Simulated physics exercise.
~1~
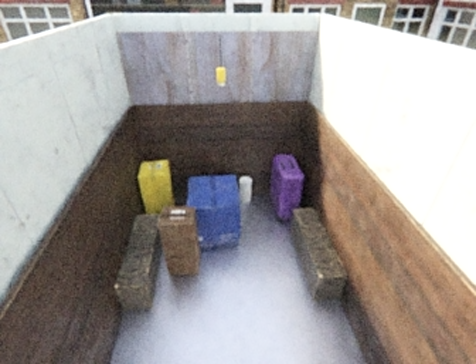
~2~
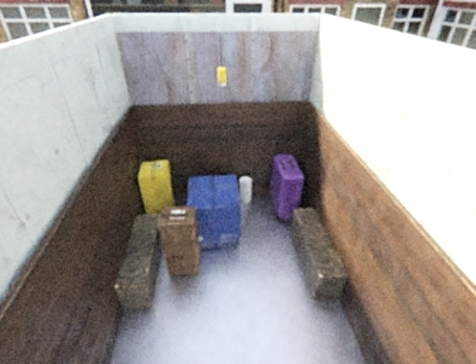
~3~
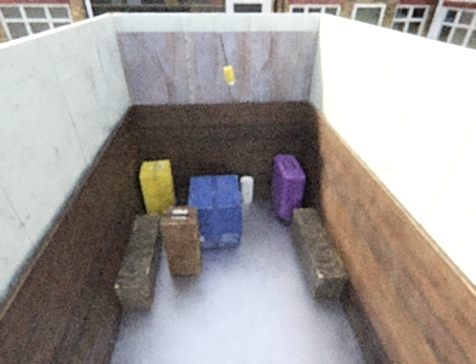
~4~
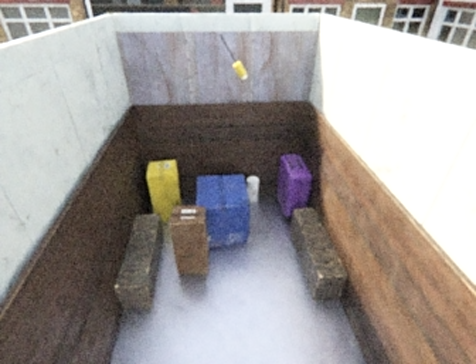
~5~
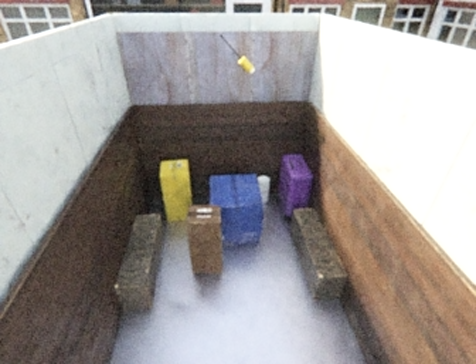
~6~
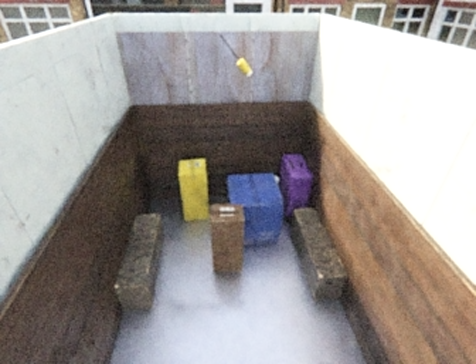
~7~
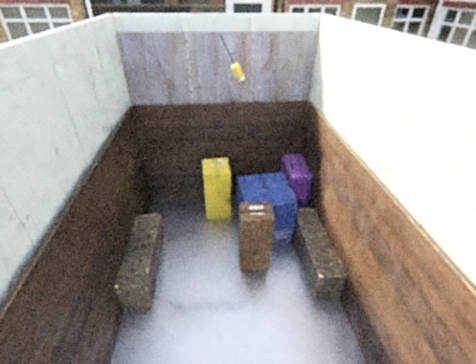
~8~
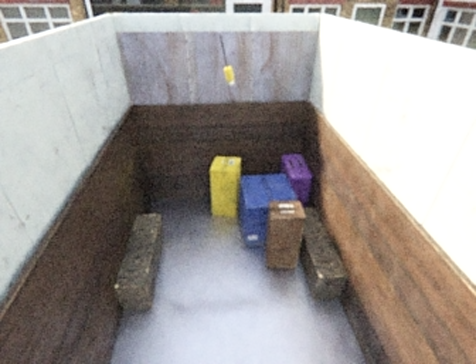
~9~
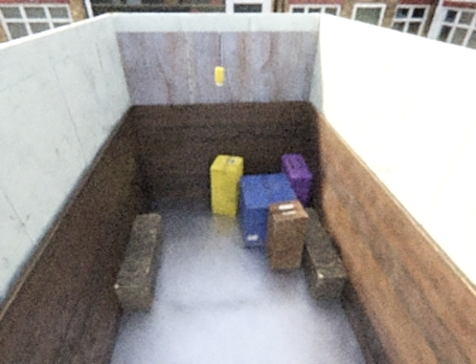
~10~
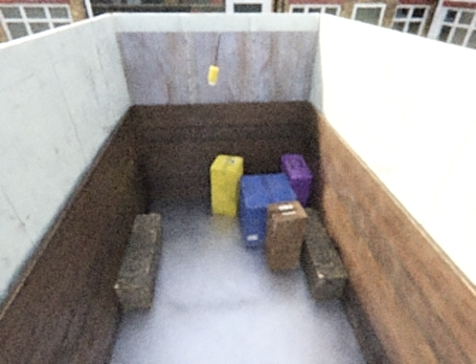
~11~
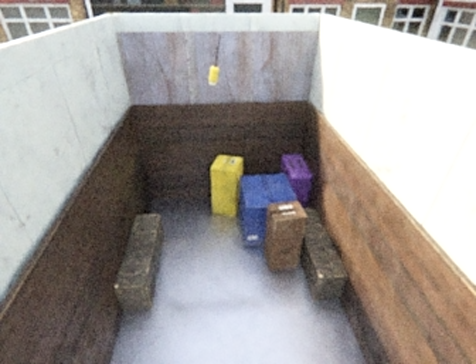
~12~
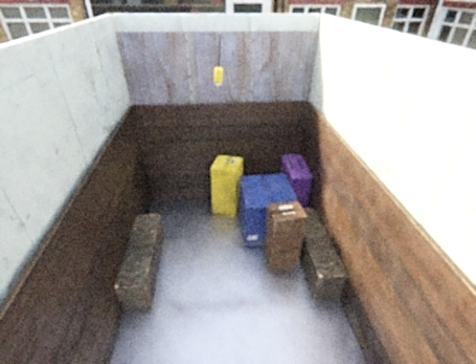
The yellow, blue and brown boxes slid right across the floor of a van's load bay as a hanging lamp swung, hiding a small white canister from view, and they ended upright, bunched near the purple case by the right wall while the lamp still swayed slightly.
